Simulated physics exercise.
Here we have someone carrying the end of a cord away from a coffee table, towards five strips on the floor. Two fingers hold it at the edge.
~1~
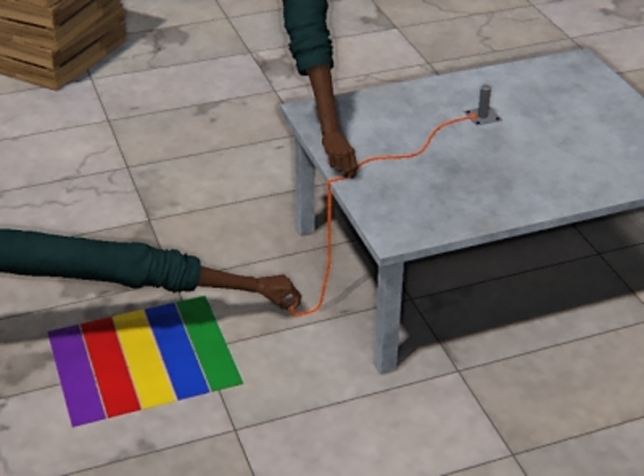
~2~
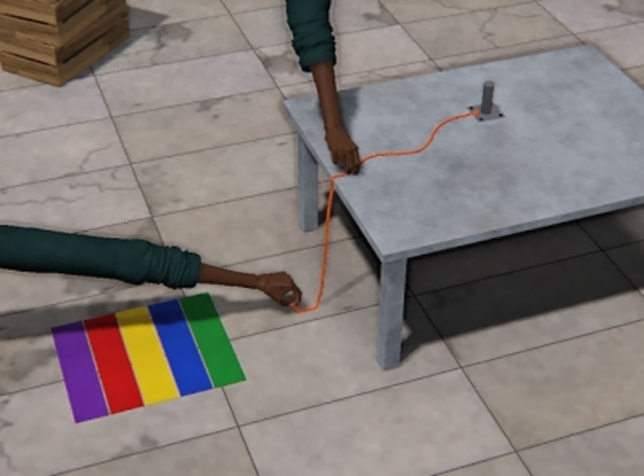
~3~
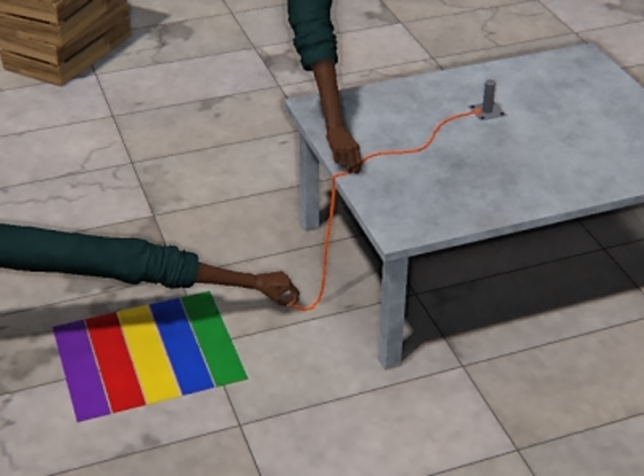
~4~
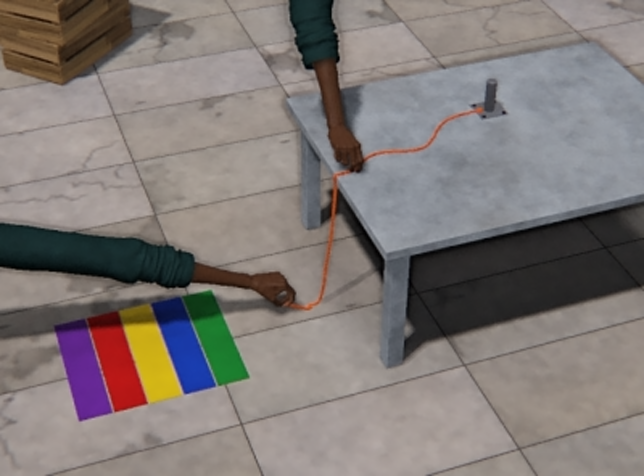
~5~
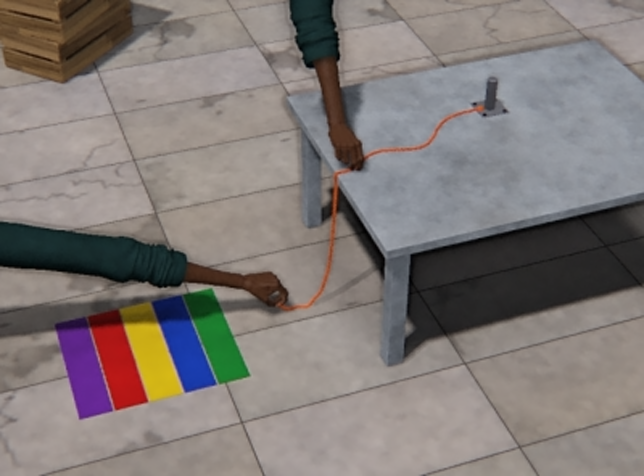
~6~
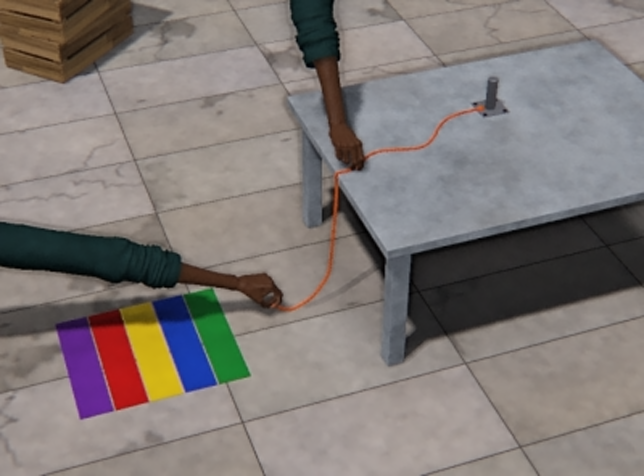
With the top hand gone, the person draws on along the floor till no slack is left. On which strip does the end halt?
It gets as far as the blue strip.
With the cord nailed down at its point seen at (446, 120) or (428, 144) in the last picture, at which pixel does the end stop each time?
The places are (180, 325) and (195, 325).
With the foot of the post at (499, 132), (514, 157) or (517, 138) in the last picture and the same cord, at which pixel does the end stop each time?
About (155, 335), (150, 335) and (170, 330).
Soon after, end near (239, 314); short of the strips.
After that, end near (202, 322); over green.
At the stop, end near (180, 328); over blue. The blue one.
